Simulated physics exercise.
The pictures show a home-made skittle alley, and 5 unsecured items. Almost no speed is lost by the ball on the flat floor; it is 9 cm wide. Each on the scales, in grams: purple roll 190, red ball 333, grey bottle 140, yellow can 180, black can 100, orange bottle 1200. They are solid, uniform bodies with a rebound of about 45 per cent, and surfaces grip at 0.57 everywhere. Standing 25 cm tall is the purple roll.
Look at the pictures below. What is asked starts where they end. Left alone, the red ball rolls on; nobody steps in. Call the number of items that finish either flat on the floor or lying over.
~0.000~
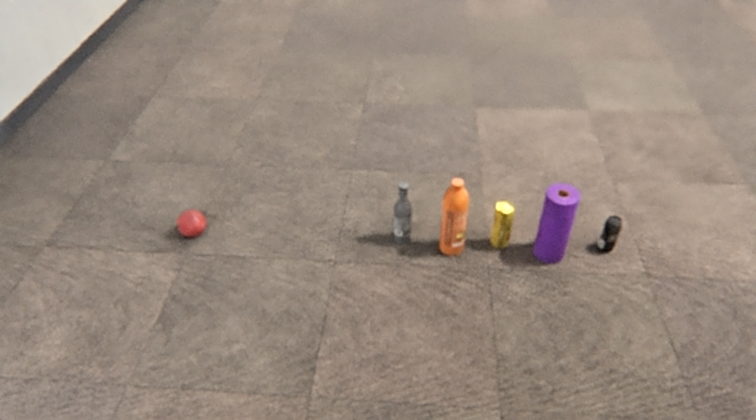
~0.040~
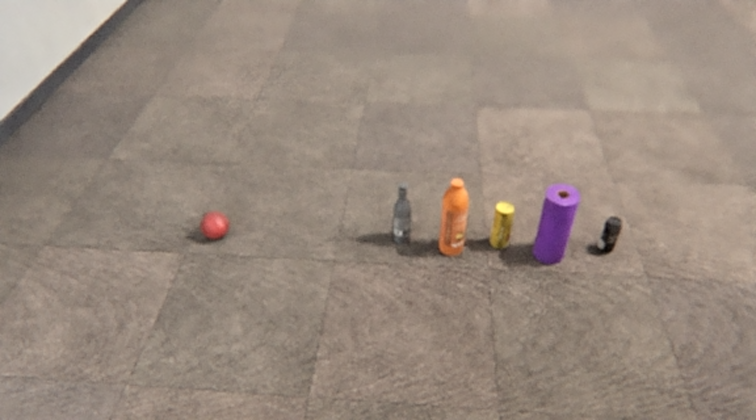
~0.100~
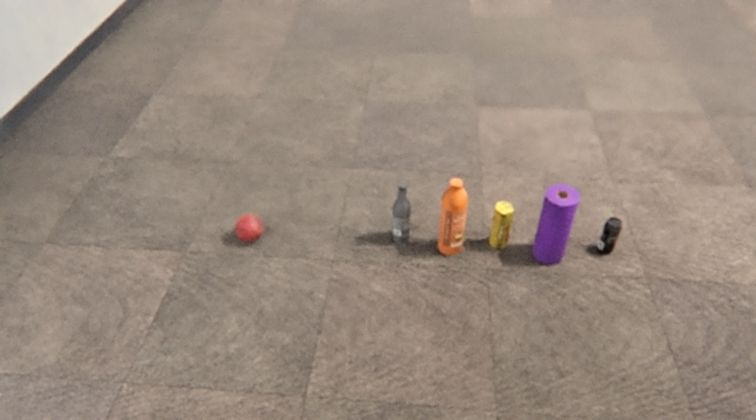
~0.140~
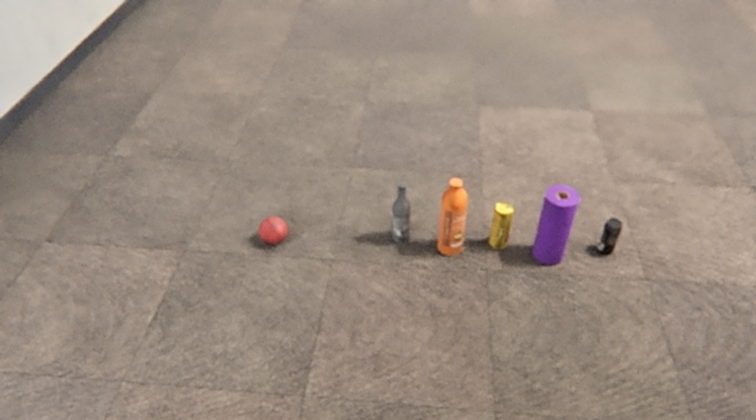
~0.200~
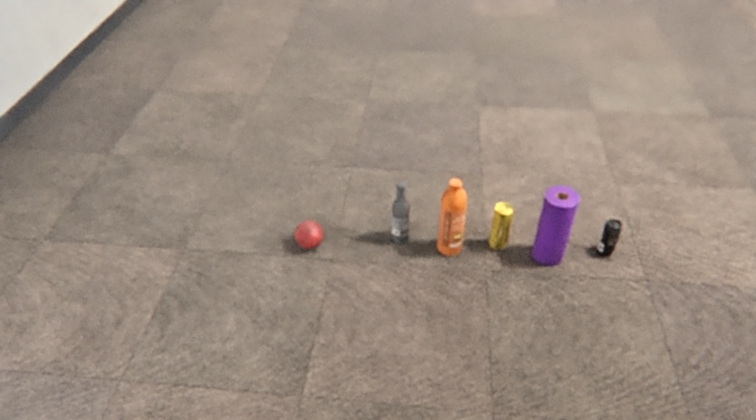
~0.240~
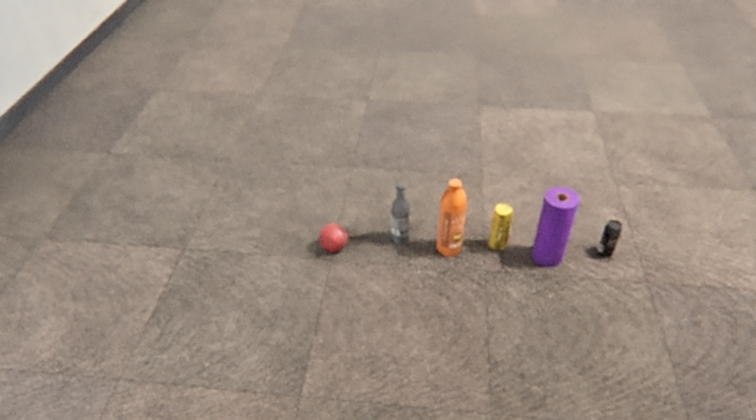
Items over or lost: Zero.
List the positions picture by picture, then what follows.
Ball has run 0 cm; red ball (192, 223); purple roll (555, 225); grey bottle (403, 213), in the first picture.
Ball has run 8 cm; red ball (215, 225); orange bottle (454, 216), in the second picture.
Ball has run 21 cm; red ball (249, 228); black can (609, 236), in the third picture.
Ball has run 30 cm; red ball (273, 230); yellow can (501, 227), in the fourth picture.
Ball has run 42 cm; red ball (309, 234); orange bottle (452, 217), in the fifth picture.
Ball has run 51 cm; red ball (333, 238); purple roll (554, 228); grey bottle (401, 213), in the sixth picture.
By 0.64 s, ball has run 115 cm; red ball near (525, 311).
By 1.14 s, ball has run 184 cm.
When it is over (1.5 s), all 5 within 8 cm of the start. End places, in pixels of the last picture, purple roll near (554, 228), grey bottle near (401, 213).
